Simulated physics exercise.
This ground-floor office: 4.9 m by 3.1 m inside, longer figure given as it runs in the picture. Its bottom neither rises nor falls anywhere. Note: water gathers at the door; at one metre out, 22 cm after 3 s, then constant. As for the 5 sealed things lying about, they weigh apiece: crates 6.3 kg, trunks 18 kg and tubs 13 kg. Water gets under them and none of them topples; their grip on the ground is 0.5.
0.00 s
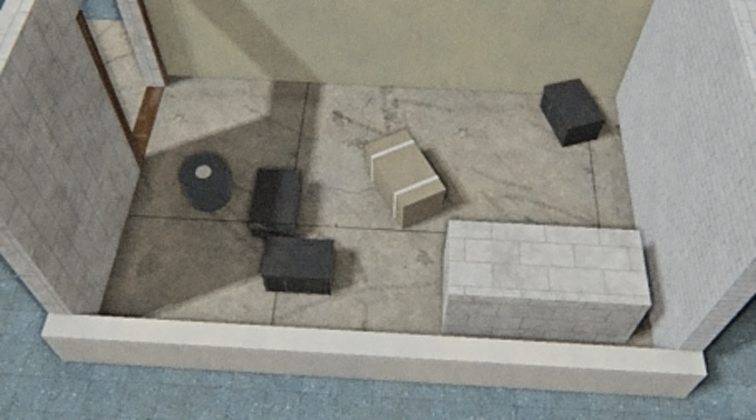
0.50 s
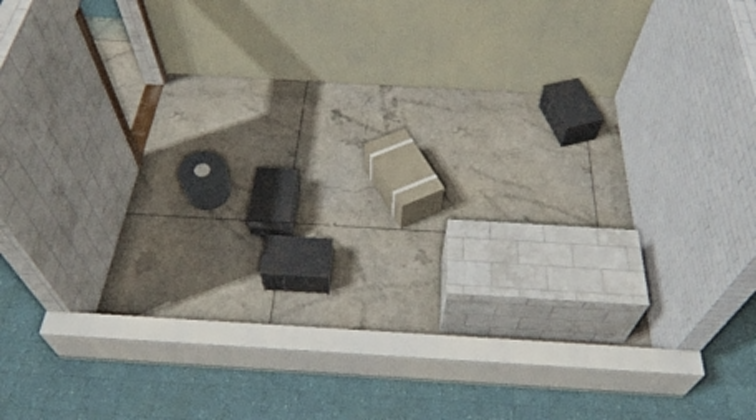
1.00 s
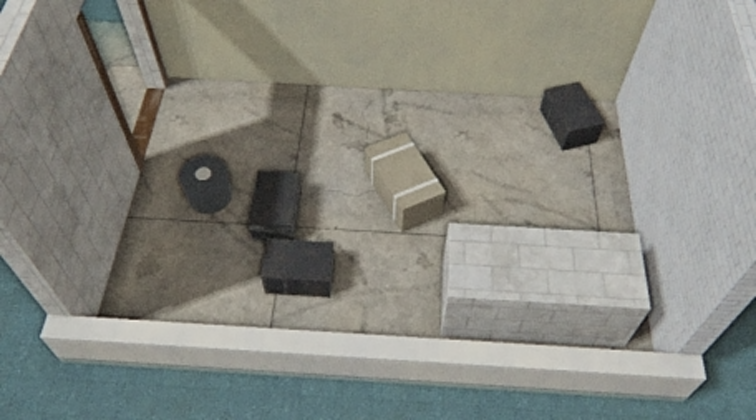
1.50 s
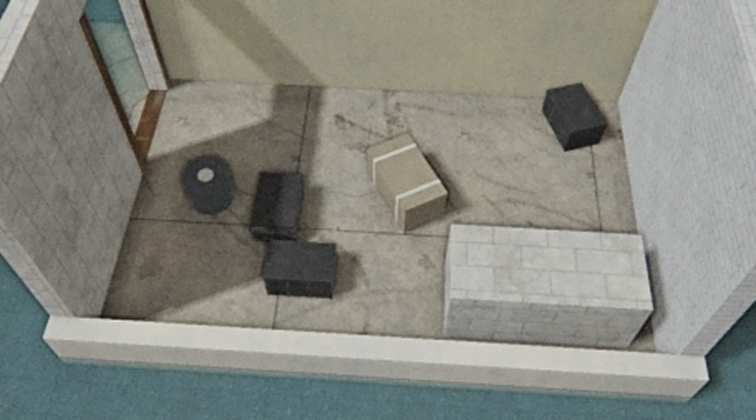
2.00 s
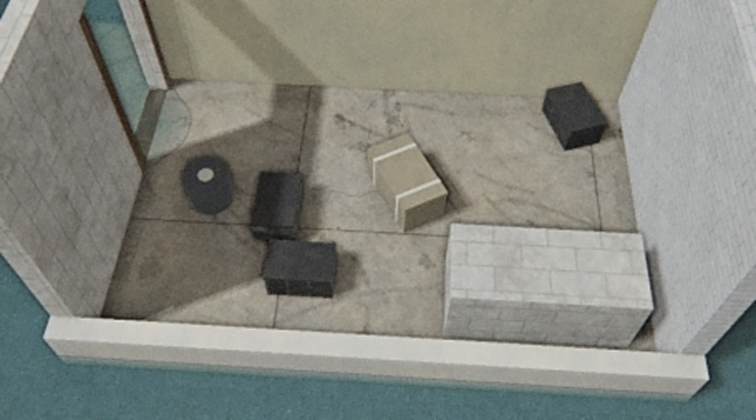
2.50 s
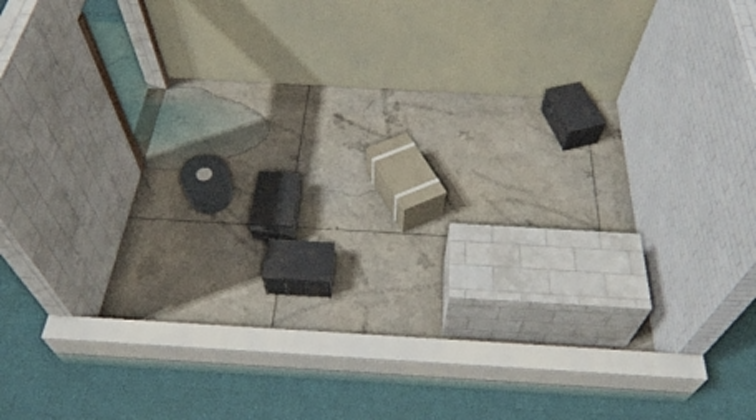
In a ground-floor office seen from above, water outside the doorway at the upper left enters and spreads in a shallow patch over the flat floor, while the dark crates, rounded tub and tan strapped trunk stay in place.
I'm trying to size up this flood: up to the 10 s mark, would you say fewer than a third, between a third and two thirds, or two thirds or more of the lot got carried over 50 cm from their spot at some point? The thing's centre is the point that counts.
I would say between a third and two thirds of them.
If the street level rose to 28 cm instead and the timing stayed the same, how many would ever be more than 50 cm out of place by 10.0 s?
In that case 4 of them.
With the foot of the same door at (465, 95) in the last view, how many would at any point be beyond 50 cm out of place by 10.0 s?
4.
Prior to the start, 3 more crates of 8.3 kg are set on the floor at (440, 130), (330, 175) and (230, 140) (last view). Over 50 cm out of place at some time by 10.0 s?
So, in the order asked, it's too far, too far and too far.
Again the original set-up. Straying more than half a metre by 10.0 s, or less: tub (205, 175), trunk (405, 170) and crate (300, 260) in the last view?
Same order as the question: Smaller, greater, smaller.
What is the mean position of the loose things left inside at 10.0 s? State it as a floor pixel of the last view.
About (408, 231).
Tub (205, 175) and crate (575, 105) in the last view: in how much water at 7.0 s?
About 5 and 13 cm.
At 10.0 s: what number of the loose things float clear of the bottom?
My tally comes to 4.
After 3.5 s 0 of 5 are over 50 cm from their spots; 0 afloat.
After 4.5 s 0 of 5 are over 50 cm from their spots; 0 afloat.
After 7.0 s 2 of 5 are over 50 cm from their spots; 2 afloat.
After 10.0 s 3 of 5 are over 50 cm from their spots, and 3 have been at some point; 4 afloat.
